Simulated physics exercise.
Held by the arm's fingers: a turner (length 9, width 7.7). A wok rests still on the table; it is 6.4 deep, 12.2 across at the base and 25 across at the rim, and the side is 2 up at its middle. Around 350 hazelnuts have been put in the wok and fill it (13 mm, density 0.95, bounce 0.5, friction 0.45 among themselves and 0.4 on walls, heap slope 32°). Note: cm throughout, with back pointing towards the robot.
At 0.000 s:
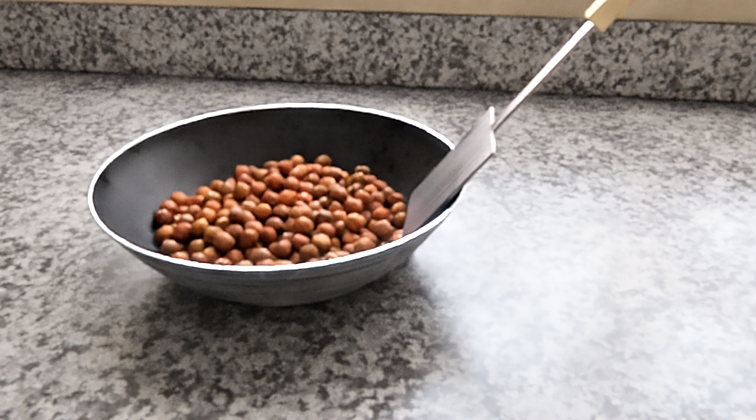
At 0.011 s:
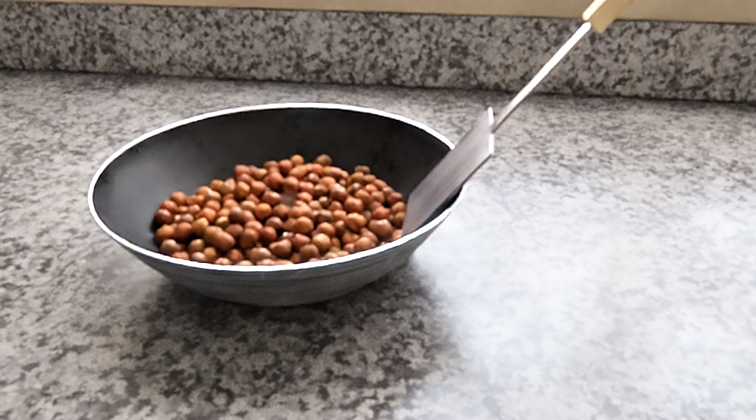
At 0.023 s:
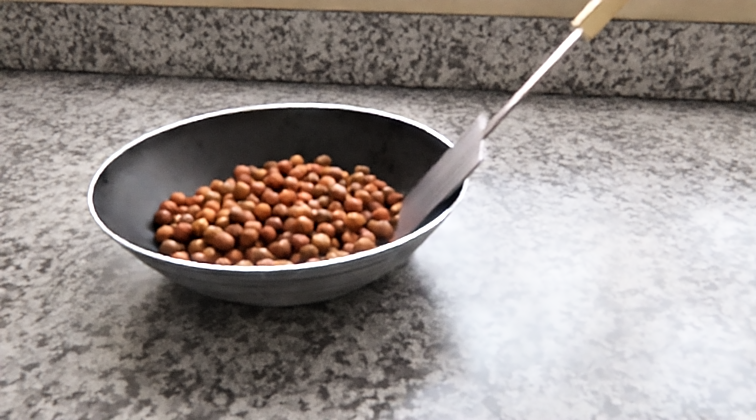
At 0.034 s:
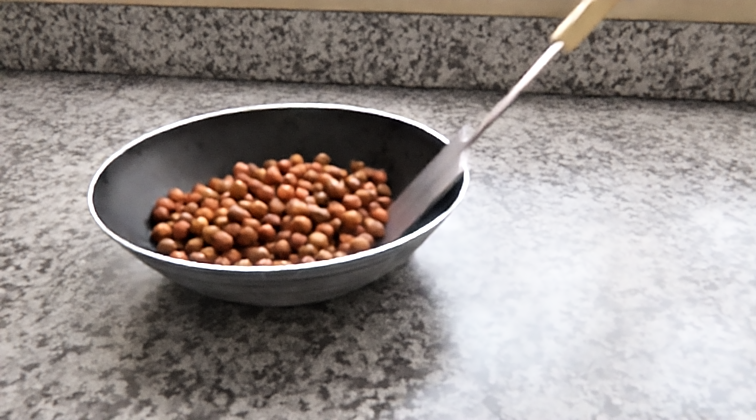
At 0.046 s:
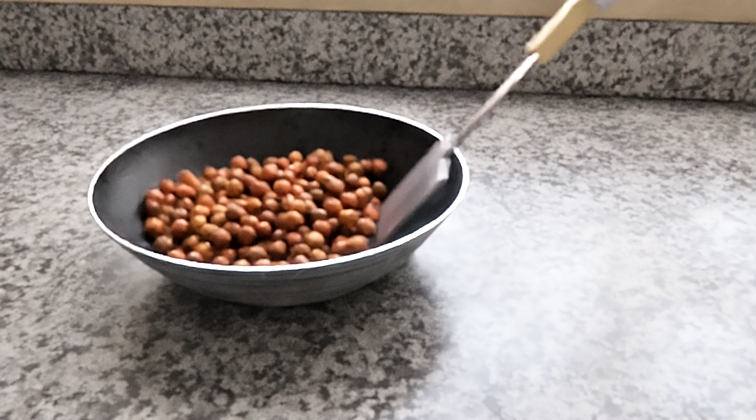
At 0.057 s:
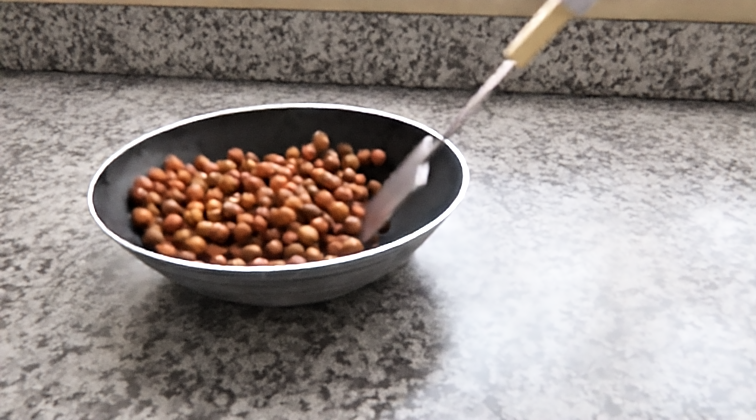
A turner with a pale handle rests its metal blade against the right inside of a dark wok of round brown hazelnuts, barely moving at first. It then slides down and leftward into the wok, pushing the heap to the left as nuts roll and bunch up ahead of the blade.
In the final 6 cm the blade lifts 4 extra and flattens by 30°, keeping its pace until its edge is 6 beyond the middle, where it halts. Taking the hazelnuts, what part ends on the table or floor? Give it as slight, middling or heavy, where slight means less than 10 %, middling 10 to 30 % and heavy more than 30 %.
Middling.
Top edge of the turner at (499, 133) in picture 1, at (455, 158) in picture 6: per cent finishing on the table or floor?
It works out to about 5 %, more or less.
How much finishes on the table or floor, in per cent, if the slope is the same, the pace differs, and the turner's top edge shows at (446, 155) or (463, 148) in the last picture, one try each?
Near 5 per cent in the first try and near 0 per cent in the second.
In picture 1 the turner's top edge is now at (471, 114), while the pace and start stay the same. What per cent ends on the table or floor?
About 25 per cent.
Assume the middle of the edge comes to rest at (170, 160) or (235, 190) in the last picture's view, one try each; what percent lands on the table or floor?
The two tries give near 40 and near 10 in a hundred.
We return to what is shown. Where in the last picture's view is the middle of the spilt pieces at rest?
At about (19, 202).
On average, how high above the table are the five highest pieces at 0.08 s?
Around 7 cm above the table.
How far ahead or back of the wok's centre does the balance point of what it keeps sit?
About 3.5 cm ahead.
After 0.08 s, sloping 53°, highest piece 8 above the table; 348 in the wok.
After 0.11 s, sloping 43°, highest piece 11 above the table; 344 in the wok, 4 on the blade or in flight.
After 0.33 s, sloping 23°, highest piece 13 above the table; 279 in the wok, 35 on the table or floor, 34 on the blade or in flight.
After 1.38 s, sloping 23°, highest piece 6 above the table; 278 in the wok, 70 on the table or floor.
At rest, 278 in the wok, 70 on the table or floor. That is 20 % on the table or floor.
